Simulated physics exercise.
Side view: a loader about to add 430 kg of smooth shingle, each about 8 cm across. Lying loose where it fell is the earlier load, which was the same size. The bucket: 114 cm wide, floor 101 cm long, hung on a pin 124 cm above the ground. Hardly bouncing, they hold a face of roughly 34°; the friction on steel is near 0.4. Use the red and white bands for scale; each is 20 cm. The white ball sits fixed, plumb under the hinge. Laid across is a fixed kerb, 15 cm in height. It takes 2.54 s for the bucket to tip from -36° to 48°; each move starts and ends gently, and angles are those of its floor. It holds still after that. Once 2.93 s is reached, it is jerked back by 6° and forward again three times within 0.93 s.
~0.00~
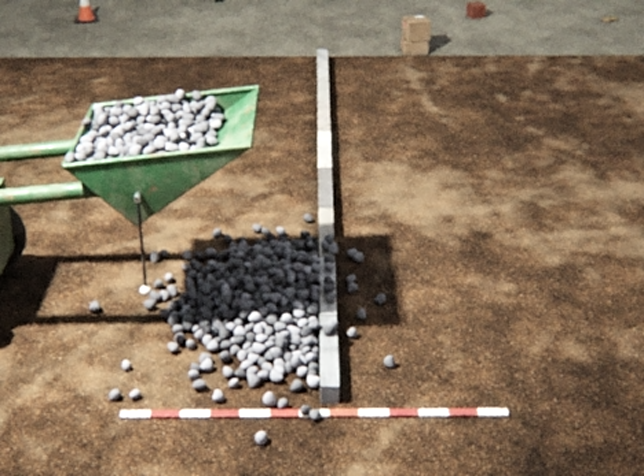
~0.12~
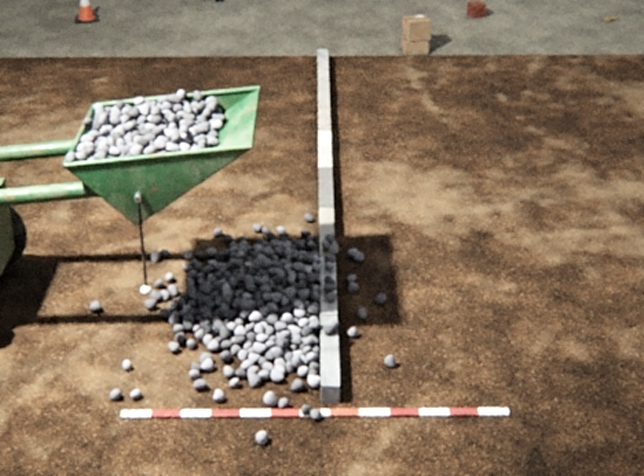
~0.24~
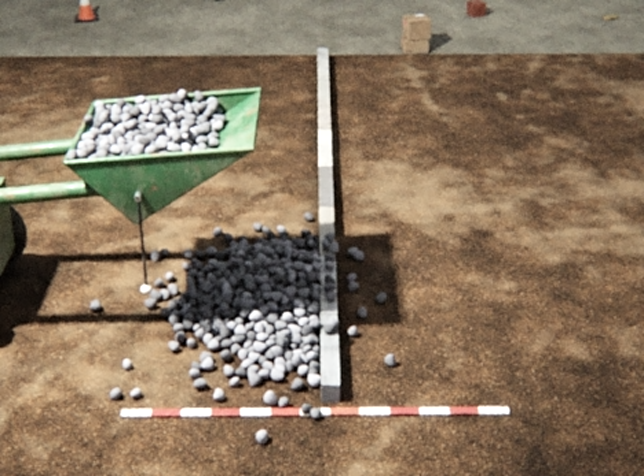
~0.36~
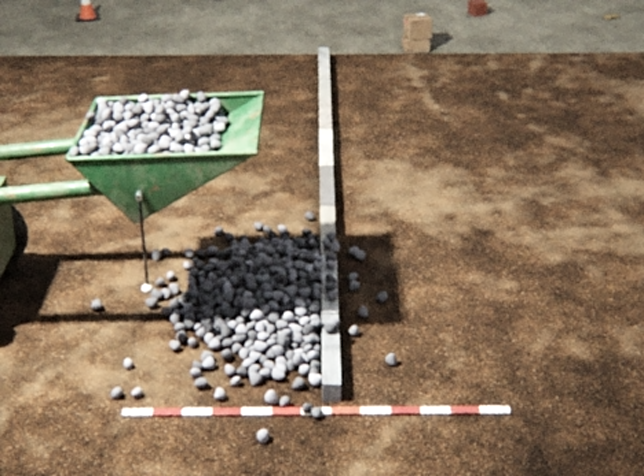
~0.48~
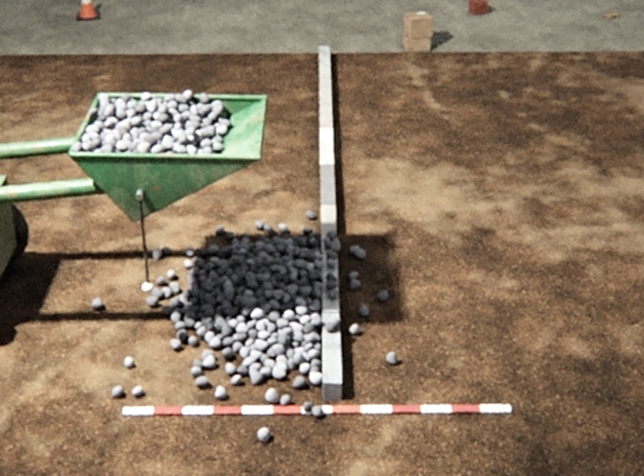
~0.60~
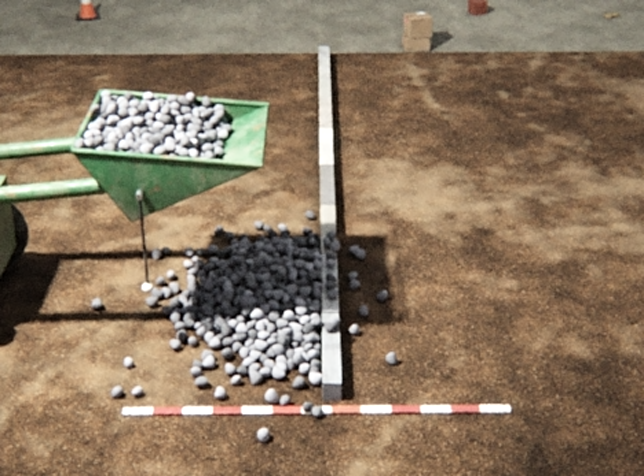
In this clip, a green bucket full of smooth grey stones hangs above a loose heap of similar stones beside a pale kerb, and slowly rotates clockwise, its right edge lowering slightly while the heap below stays still.
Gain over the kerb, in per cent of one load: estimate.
Approx. 9 %.
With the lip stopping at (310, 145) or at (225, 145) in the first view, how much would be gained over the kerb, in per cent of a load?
Around 60 and 0 percent respectively.
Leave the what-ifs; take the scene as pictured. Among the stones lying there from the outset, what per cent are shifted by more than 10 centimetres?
Roughly 15 % of them.
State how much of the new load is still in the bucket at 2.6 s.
Held: Around 0 % of the load.
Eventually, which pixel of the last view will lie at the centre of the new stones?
They come to rest centred about (270, 283).
After 1.9 s the floor is at 35°; in per cent of one load, 75 in the bucket, 124 on this side of the kerb, 1 over the kerb; the foremost stones are at (364, 293).
After 2.6 s the floor is at 48°; in per cent of one load, 0 in the bucket, 191 on this side of the kerb, 9 over the kerb; the foremost stones are at (397, 312).
After 4.3 s the floor is at 48°; in per cent of one load, 0 in the bucket, 189 on this side of the kerb, 11 over the kerb; the foremost stones are at (436, 335).
After 7.0 s the floor is at 48°; in per cent of one load, 0 in the bucket, 189 on this side of the kerb, 11 over the kerb; the foremost stones are at (436, 335). Net gain over the kerb, 9.
